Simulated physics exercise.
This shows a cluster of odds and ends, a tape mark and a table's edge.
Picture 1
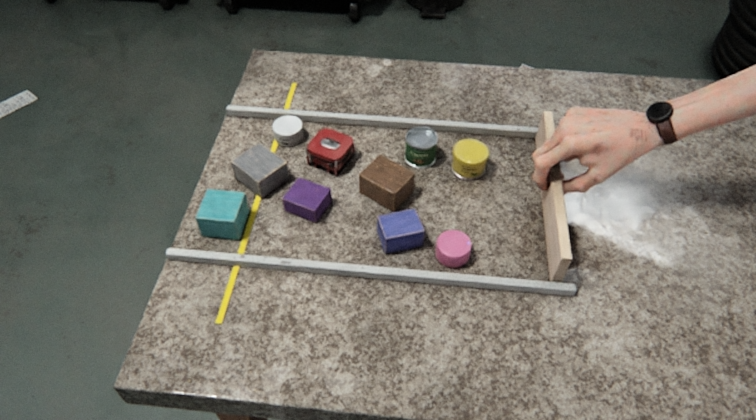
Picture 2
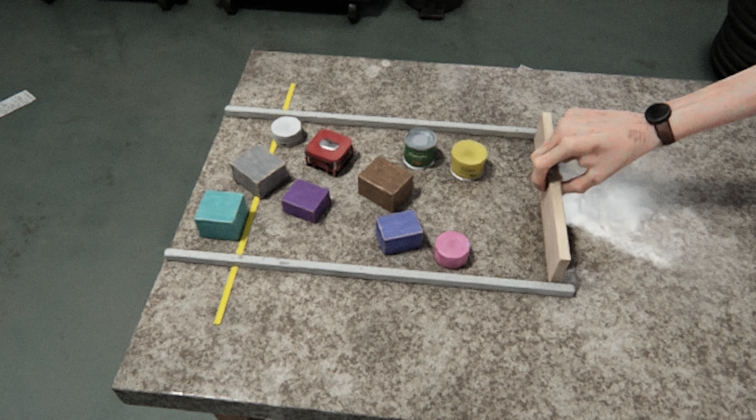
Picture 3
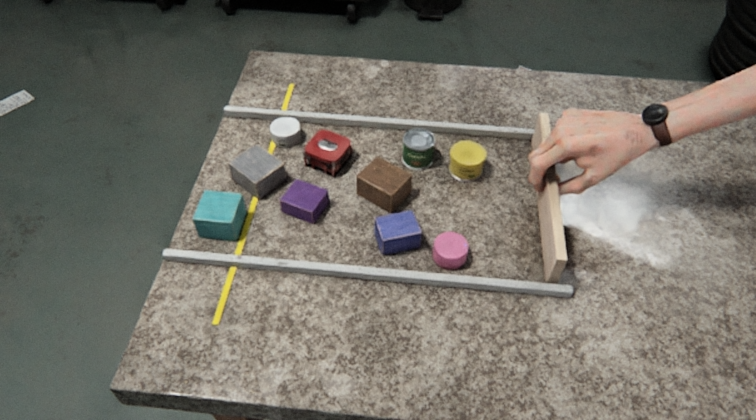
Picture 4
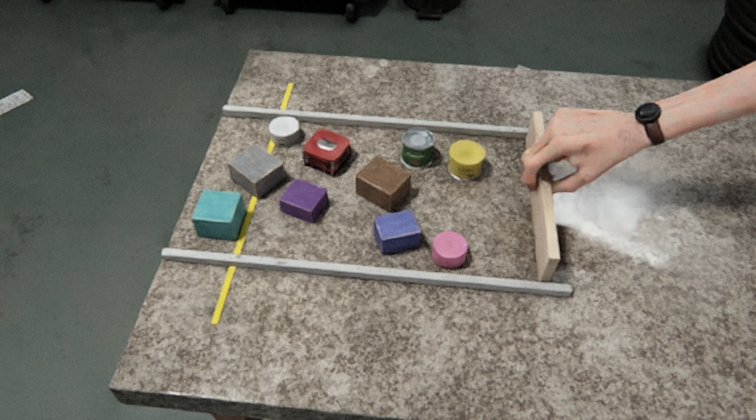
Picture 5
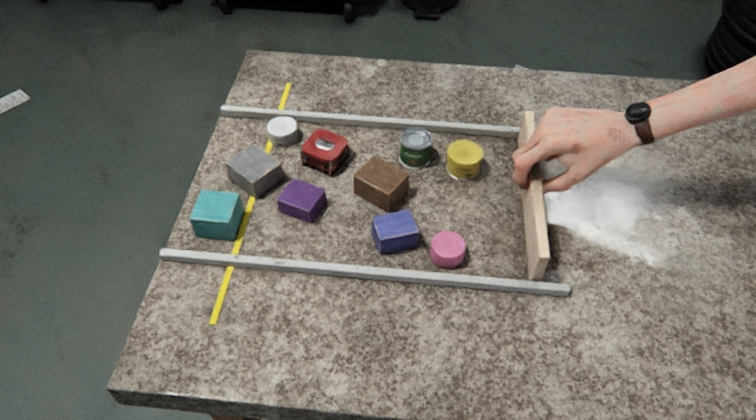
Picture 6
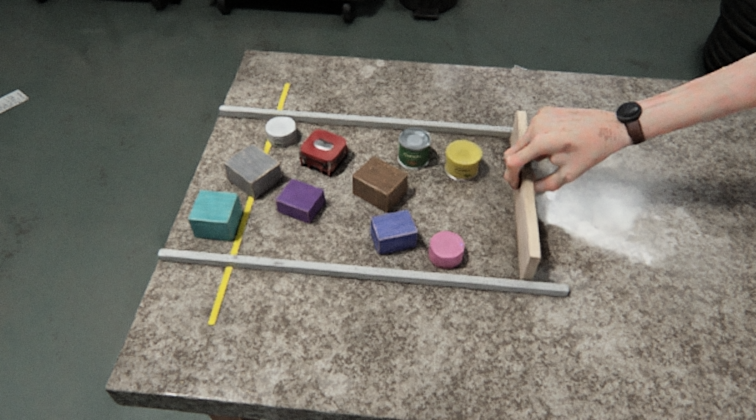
A hand slides a wooden board slightly left toward a cluster of small colourful objects.
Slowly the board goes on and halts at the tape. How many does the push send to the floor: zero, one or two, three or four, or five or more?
As it turns out, the number that fall off is one or two.
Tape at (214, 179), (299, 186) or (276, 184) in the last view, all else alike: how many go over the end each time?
Try by try, 5, 0 and 0.
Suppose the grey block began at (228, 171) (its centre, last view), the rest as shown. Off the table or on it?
The grey block drops off.
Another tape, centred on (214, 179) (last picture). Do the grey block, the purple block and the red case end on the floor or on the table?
The grey block goes over; the purple block tumbles off; the red case falls.
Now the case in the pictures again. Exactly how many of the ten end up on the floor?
It comes to 1.
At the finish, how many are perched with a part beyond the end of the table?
Overhanging: 3.
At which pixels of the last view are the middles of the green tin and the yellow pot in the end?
The green tin at (257, 119), the yellow pot at (249, 142).
A little later, none off yet; turquoise block at rest near (216, 215); grey block at rest near (254, 171); white tub at rest near (281, 132).
Next, none off yet; turquoise block at rest near (216, 215); grey block moving near (250, 171); white tub moving near (274, 129).
When it is over, the number that fall off is one or two; down, grey block.
